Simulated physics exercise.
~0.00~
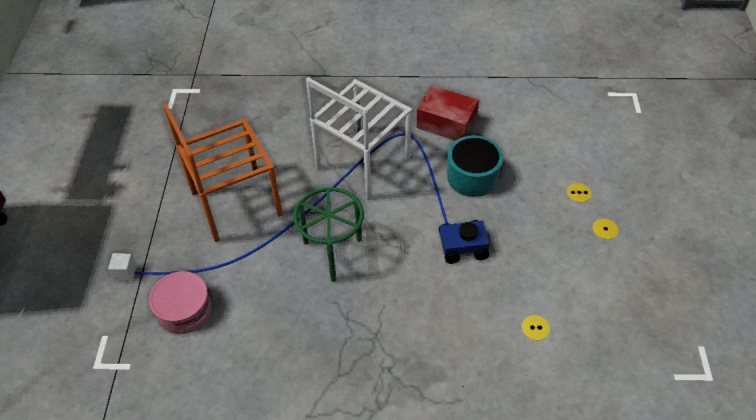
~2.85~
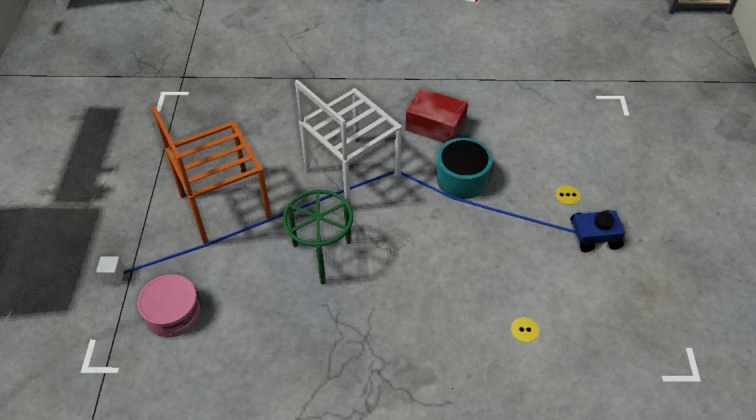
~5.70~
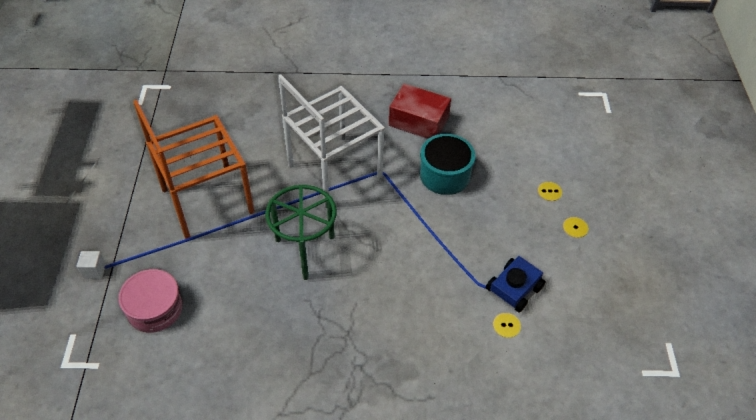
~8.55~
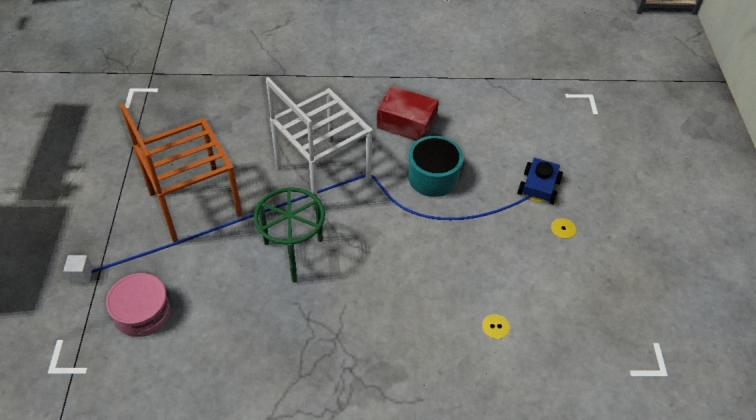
A blue cart visits three yellow marks, tugging its lead straight before it slackens again.
